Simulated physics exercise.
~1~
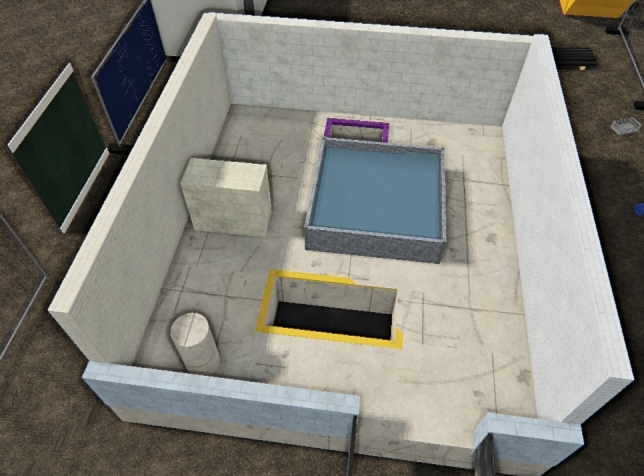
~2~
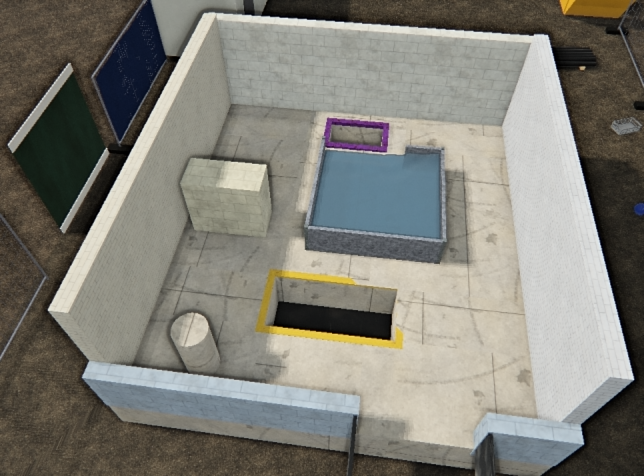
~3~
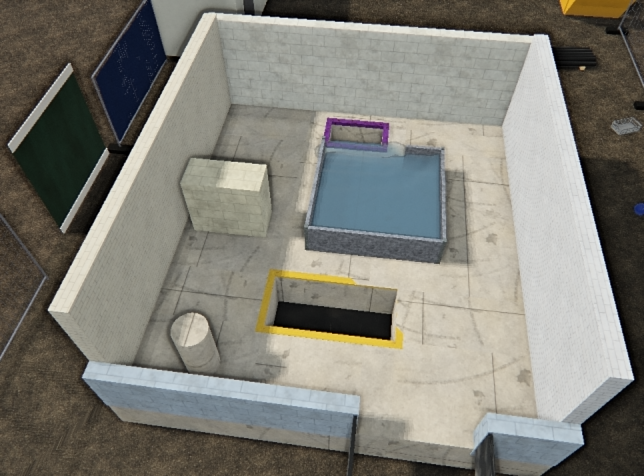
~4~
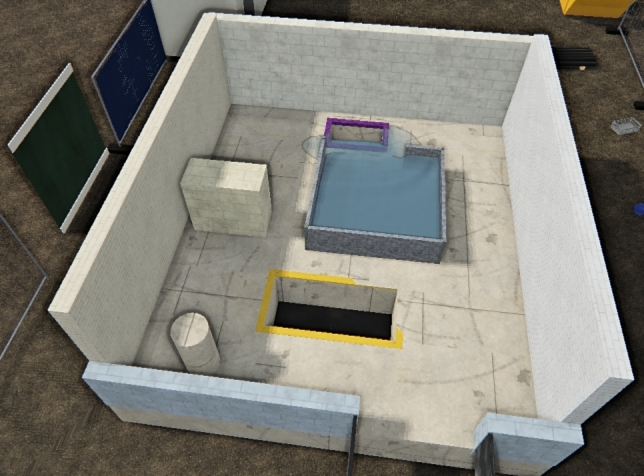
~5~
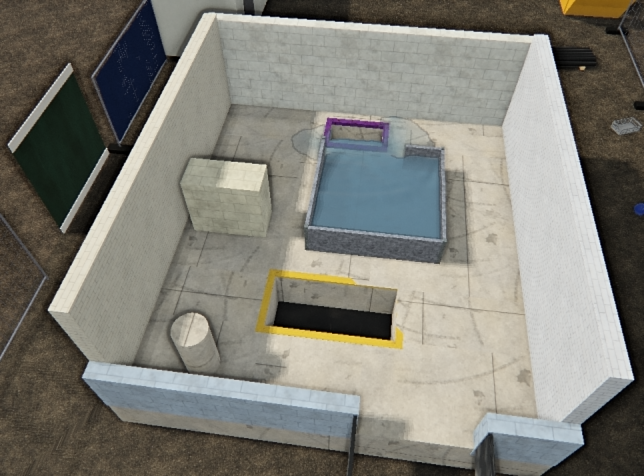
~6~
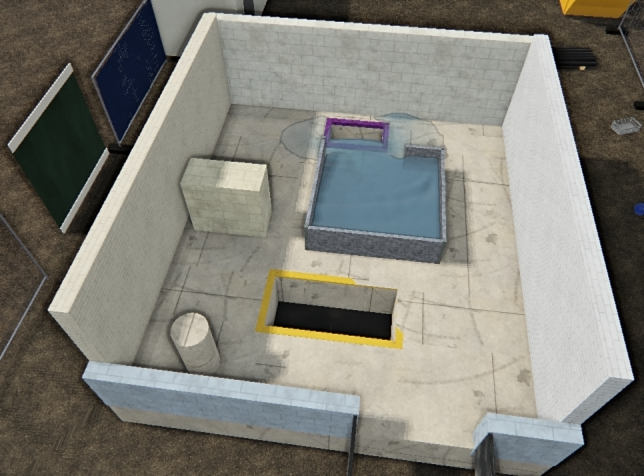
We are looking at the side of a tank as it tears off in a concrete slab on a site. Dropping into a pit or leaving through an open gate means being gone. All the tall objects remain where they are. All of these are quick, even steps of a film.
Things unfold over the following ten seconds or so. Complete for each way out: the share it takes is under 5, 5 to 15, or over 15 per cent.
Completed: For the gate it is under 5 per cent; for the purple pit it is over 15 per cent; for the yellow pit it is under 5 per cent.
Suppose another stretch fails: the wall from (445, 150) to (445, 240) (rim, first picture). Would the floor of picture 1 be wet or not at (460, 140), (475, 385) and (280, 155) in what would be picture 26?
First spot submerged, second spot submerged, third spot spared.
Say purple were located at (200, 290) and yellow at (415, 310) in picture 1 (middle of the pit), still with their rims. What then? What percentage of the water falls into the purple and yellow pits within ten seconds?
Purple 6%, yellow 14%.
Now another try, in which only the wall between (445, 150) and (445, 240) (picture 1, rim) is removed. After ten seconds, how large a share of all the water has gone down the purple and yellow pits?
Purple 12 %, yellow 4 %.
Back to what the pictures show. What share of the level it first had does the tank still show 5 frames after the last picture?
It comes to some 70 percent.
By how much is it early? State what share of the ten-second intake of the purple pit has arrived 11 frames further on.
Estimate: Roughly 55 %.
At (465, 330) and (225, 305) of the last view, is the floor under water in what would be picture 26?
Spared, spared.
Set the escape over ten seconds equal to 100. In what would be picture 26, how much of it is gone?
It comes to around 75 per cent.
A moment on, water covers 15 % of the floor; the gate 0 %, the purple pit 15 %, the yellow pit 0 %.
Next, water covers 25 % of the floor; the gate 0 %, the purple pit 26 %, the yellow pit 0 %.
Then, water covers 30 % of the floor; the gate 0 %, the purple pit 35 %, the yellow pit 0 %.
Later, water covers 55 % of the floor; the gate 0 %, the purple pit 42 %, the yellow pit 0 %.
In the end, water covers 75 % of the floor; the gate 1 %, the purple pit 46 %, the yellow pit 1 %.
